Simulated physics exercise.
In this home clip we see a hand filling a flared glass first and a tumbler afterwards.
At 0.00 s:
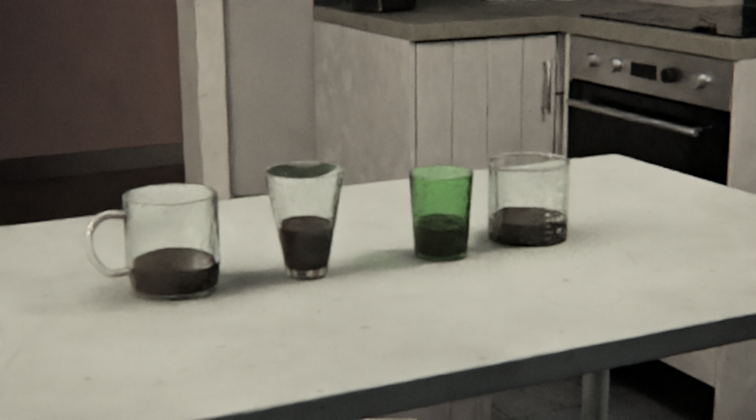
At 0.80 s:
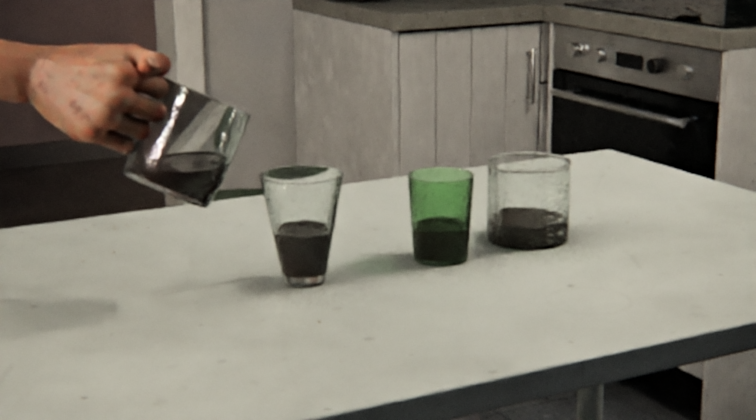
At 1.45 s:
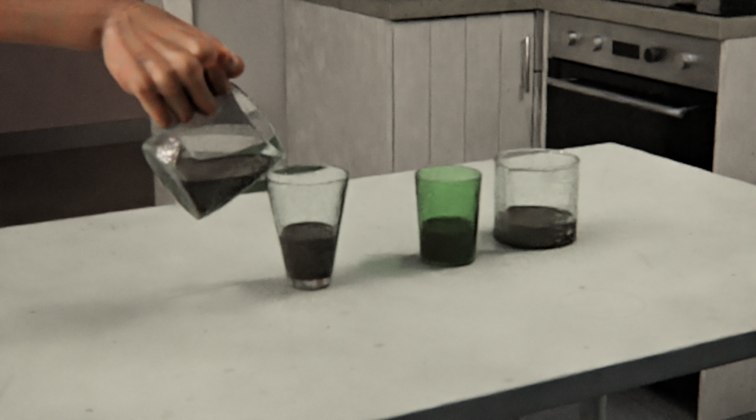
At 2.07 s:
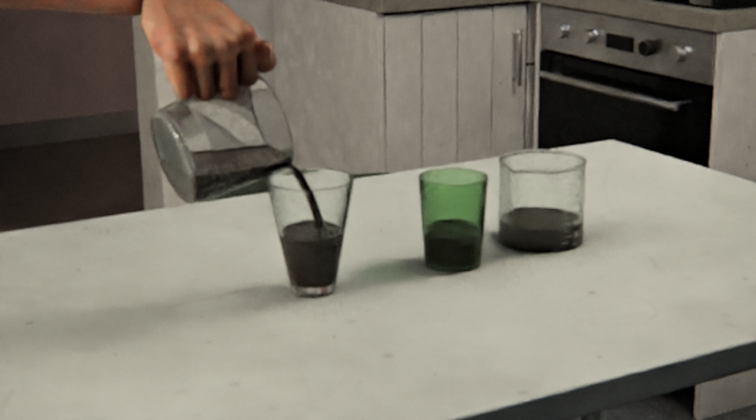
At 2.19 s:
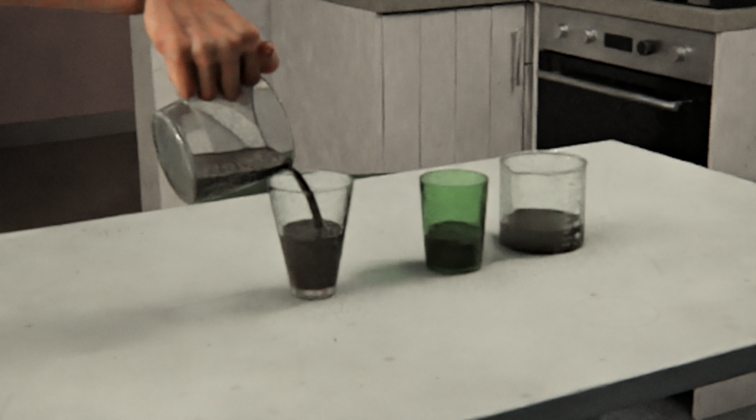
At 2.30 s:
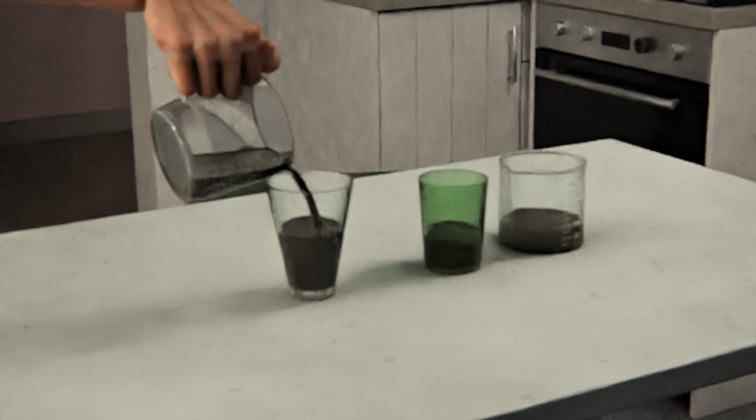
A hand lifts the glass mug, tilts it and pours dark liquid into the flared glass.
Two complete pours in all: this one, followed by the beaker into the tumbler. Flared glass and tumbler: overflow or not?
In the end I expect the flared glass will keep it all in; I expect the tumbler will keep it all in.
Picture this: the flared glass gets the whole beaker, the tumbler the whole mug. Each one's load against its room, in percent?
Taking them in order, that works out to 70 and 80 in a hundred.
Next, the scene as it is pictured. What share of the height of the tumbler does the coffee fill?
I'd put it close to 85 per cent.
After 3.0 s, the flared glass is about two thirds full.
After 4.4 s, the flared glass is about three quarters full.
After 10.3 s, the flared glass is about three quarters full; the tumbler is nearly full.
